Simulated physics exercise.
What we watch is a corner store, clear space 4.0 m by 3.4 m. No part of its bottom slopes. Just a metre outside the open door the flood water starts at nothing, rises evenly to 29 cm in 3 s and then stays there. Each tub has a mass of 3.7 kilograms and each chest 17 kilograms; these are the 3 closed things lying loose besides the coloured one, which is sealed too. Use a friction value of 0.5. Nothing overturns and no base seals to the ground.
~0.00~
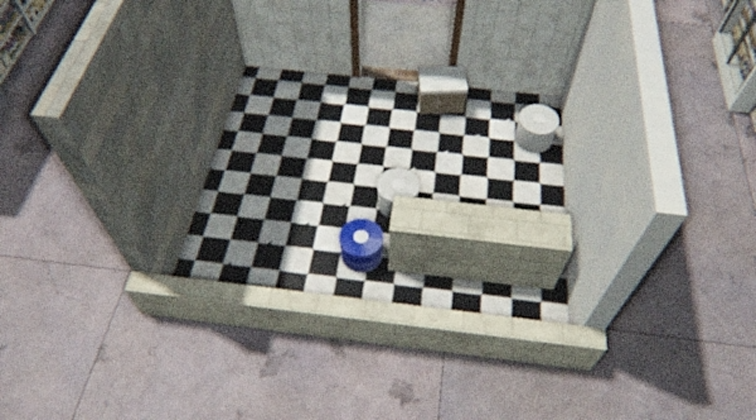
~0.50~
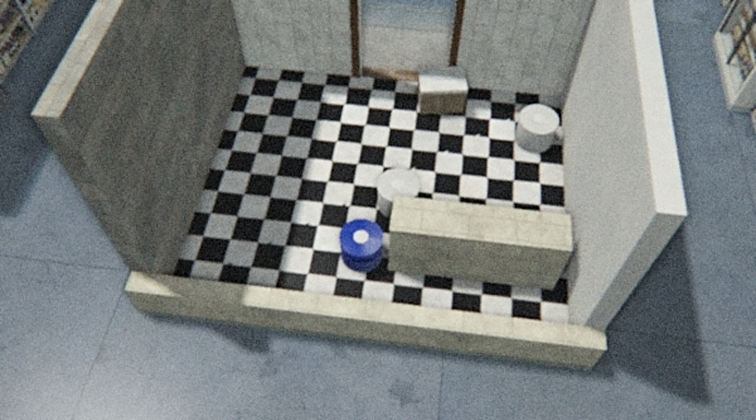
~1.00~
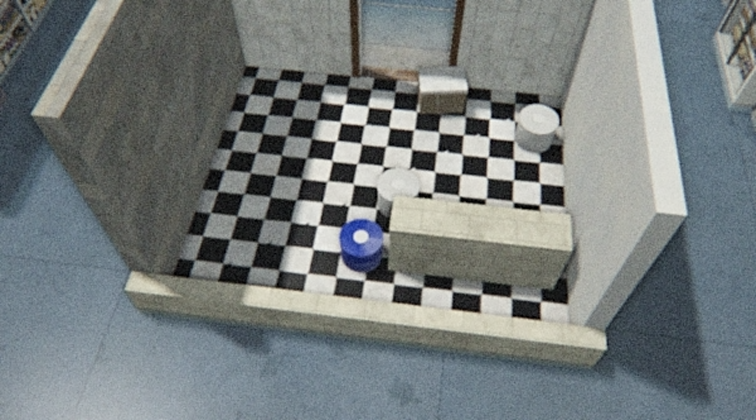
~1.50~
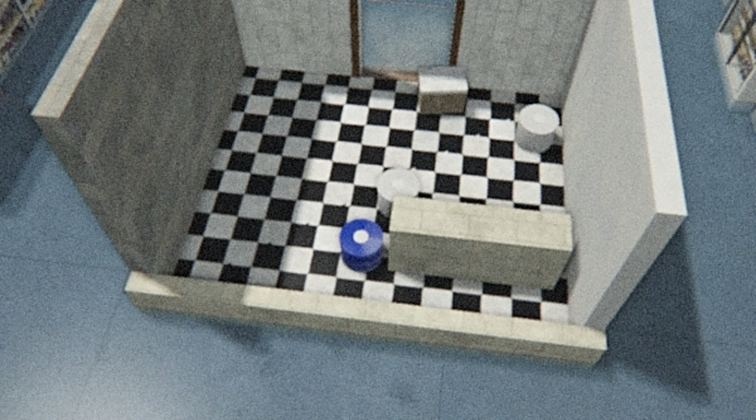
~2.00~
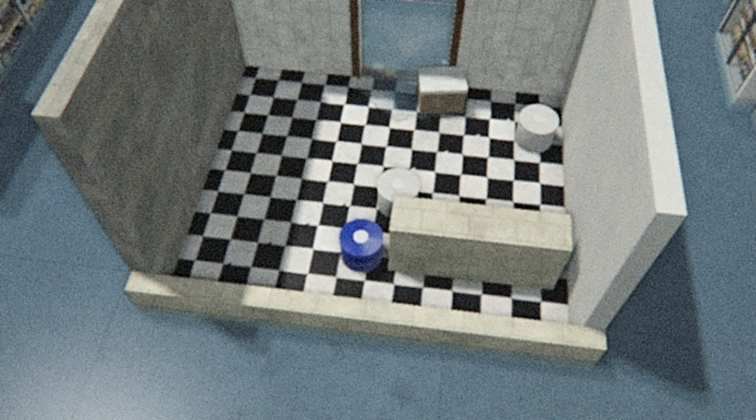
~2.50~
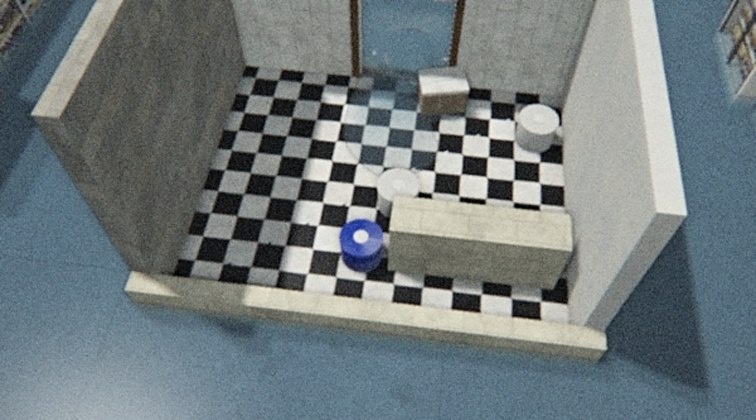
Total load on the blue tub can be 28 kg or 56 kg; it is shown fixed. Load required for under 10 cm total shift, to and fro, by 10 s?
Only the hefty one is fine.
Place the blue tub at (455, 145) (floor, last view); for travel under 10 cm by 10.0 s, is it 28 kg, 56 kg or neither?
Short answer: Any load.
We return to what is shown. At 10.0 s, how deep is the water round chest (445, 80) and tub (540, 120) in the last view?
9 and 14 cm.
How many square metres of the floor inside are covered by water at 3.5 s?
My estimate is roughly 6.5 m2.
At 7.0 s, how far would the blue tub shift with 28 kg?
I'd put it at roughly 10 cm.
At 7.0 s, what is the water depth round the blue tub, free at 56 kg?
Something like 10 centimetres.
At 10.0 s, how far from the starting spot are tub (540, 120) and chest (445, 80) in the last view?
120 cm, 100 cm.
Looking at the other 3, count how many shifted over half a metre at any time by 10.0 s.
It works out to 2.
After 3.5 s the blue tub would be 0 cm from its start with 28 kg and 0 cm from its start with 56 kg; 2 cm of water round it then.
After 4.5 s the blue tub would be 6 cm from its start with 28 kg and 0 cm from its start with 56 kg; 9 cm of water round it then.
After 7.0 s the blue tub would be 9 cm from its start with 28 kg and 0 cm from its start with 56 kg; 10 cm of water round it then.
After 10.0 s the blue tub would be 52 cm from its start with 28 kg and 0 cm from its start with 56 kg; 18 cm of water round it then.
